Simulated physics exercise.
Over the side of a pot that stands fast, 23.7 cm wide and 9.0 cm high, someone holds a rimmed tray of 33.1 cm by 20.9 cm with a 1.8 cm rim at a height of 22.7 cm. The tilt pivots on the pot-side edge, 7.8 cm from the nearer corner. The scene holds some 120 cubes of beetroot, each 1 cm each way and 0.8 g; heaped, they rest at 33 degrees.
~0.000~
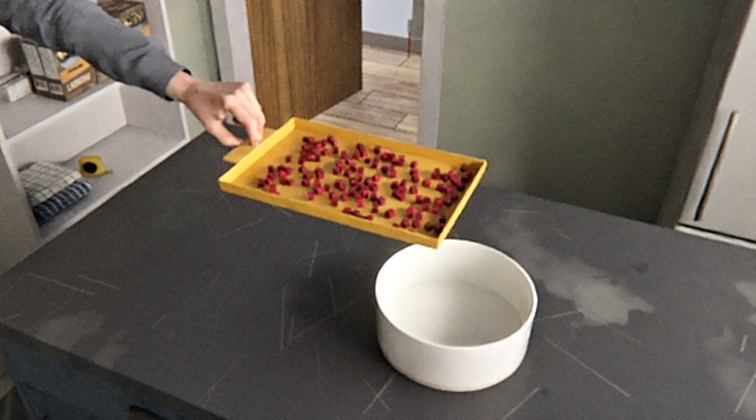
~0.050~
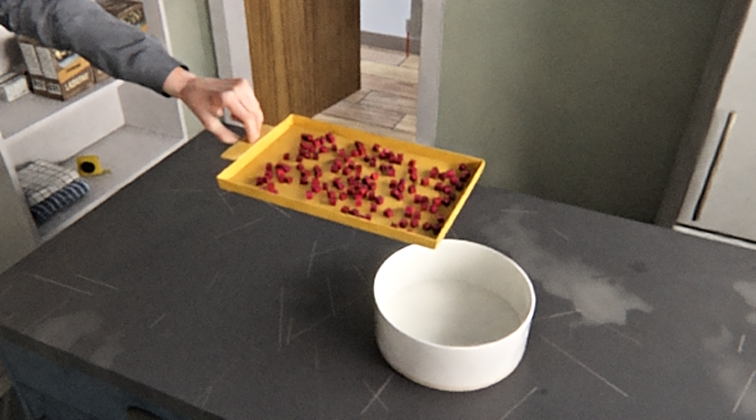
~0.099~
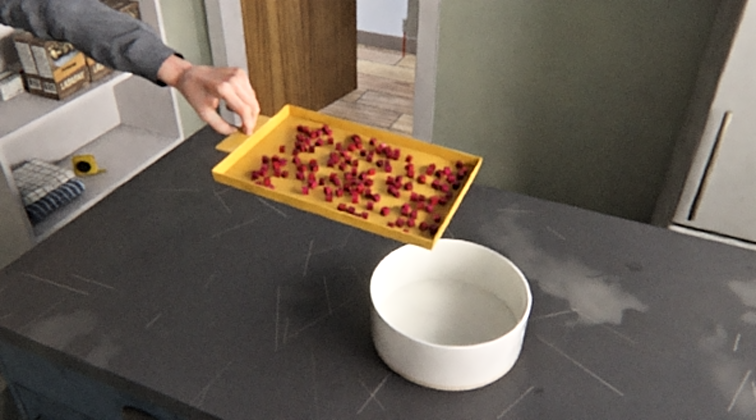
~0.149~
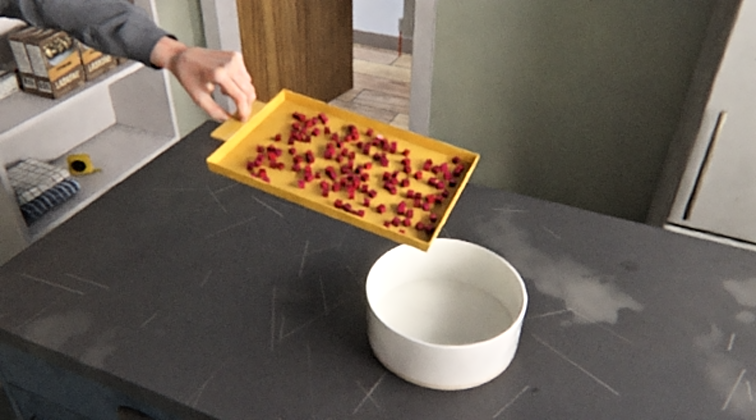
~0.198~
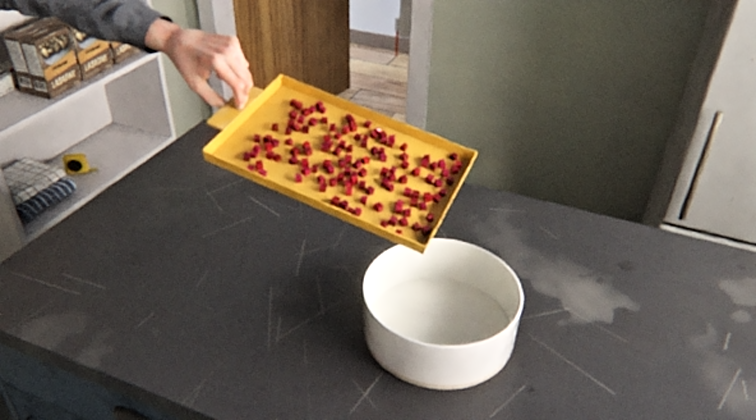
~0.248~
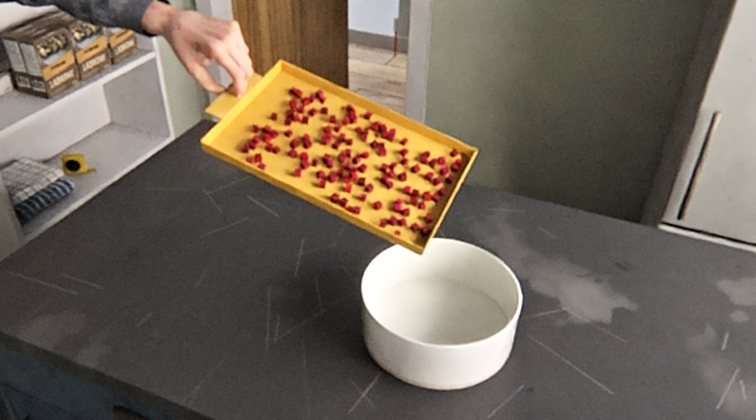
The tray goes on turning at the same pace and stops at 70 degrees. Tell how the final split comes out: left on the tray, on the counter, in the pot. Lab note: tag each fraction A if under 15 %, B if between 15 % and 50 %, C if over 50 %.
Tray = B, counter = B, pot = B.
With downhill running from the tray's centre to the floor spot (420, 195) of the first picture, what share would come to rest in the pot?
Estimate: Some 35 per cent.
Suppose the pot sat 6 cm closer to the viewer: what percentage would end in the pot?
My estimate: Some 60 per cent.
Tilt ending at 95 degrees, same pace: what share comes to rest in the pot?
60 per cent.
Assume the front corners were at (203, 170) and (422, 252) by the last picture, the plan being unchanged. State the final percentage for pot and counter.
Split: Pot = 10, counter = 30.
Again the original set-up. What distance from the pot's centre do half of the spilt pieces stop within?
Some 28 centimetres.
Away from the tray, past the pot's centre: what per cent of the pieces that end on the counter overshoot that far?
Around 90 per cent, give or take.
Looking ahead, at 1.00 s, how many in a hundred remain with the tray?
40 %, give or take.
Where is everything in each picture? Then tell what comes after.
Tray tilt 0 degrees, front corners at (220, 179) and (437, 239); middle of the pieces at (368, 182); pot at (455, 289), in the first frame.
Tray tilt 1 degrees, front corners at (218, 177) and (436, 239); middle of the pieces at (366, 180), in the second frame.
Tray tilt 4 degrees, front corners at (214, 170) and (432, 241), lowest corner right front; middle of the pieces at (363, 176), in the third frame.
Tray tilt 8 degrees, front corners at (209, 160) and (429, 243), lowest corner right front; middle of the pieces at (359, 170), in the fourth frame.
Tray tilt 13 degrees, front corners at (205, 150) and (425, 245), lowest corner right front; middle of the pieces at (357, 165), in the fifth frame.
Tray tilt 18 degrees, front corners at (203, 141) and (424, 248), lowest corner right front; middle of the pieces at (357, 160); pot at (441, 287). Its pace works out near 95 degrees a second, in the sixth frame.
After 0.52 s, tilt 44 degrees; the tray holds 100 %, the pot 0 %.
After 0.70 s, tilt 61 degrees; the tray holds 100 %, the pot 0 %.
After 1.00 s, tilt 70 degrees; the tray holds 40 %, the pot 20 %.
By 2.2 s all is still; tray 35 %, counter 35 %, pot 30 %.
